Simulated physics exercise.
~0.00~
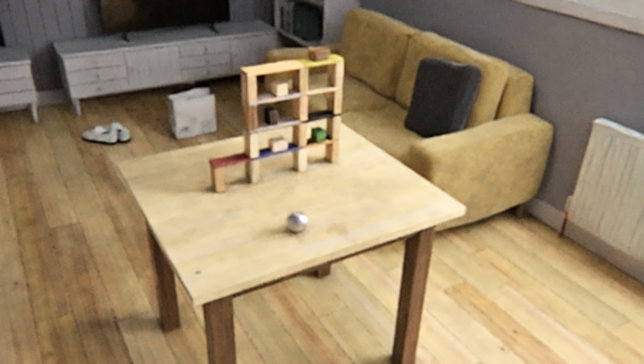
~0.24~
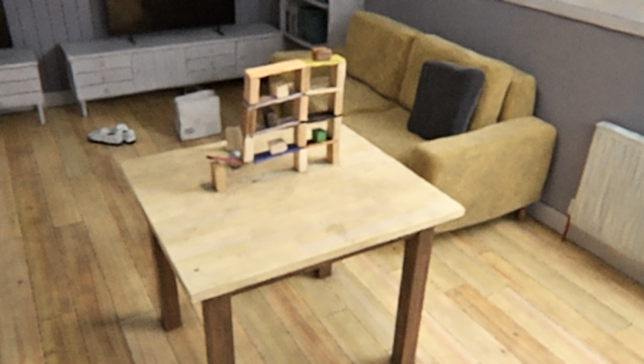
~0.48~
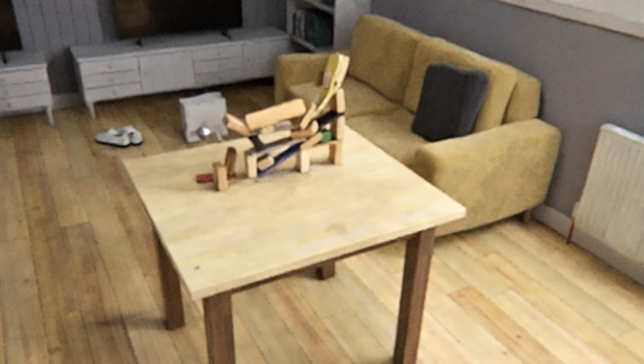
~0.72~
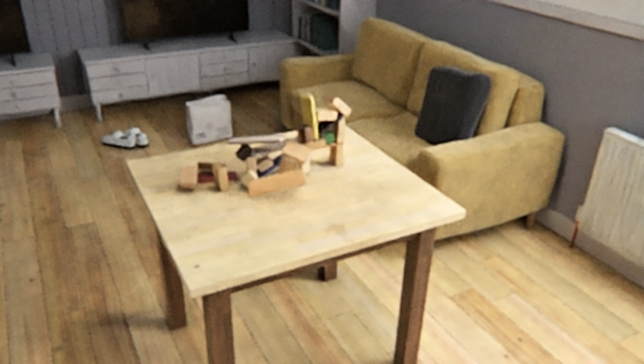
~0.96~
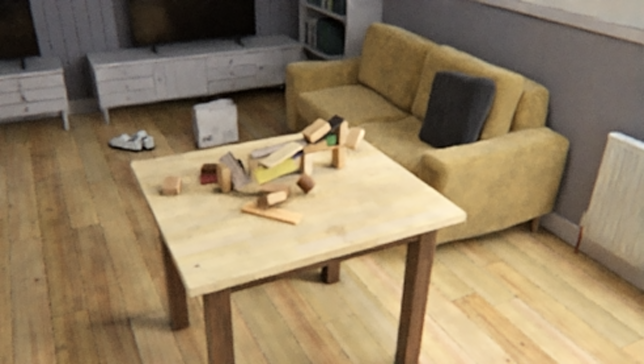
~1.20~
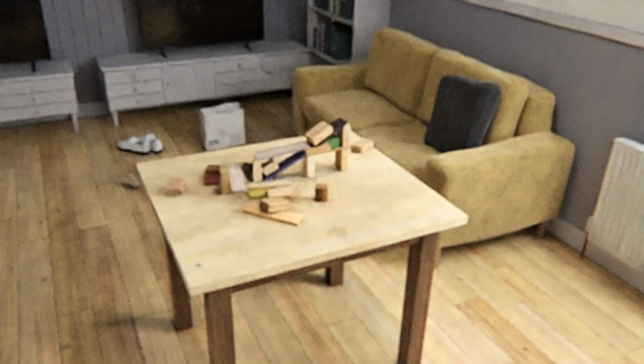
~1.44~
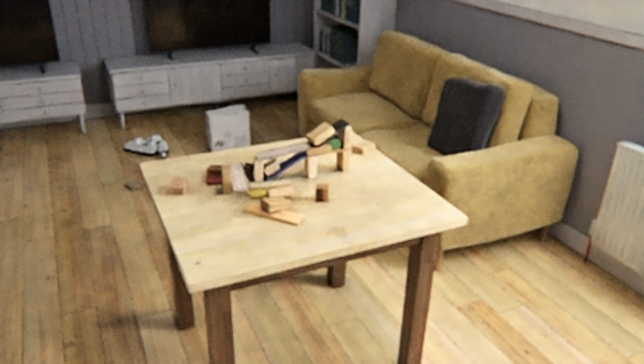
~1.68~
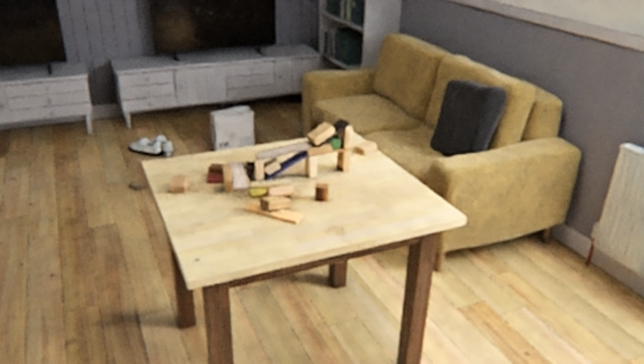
On a living room table, a steel ball strikes a wooden block tower, which collapses into a scattered heap.
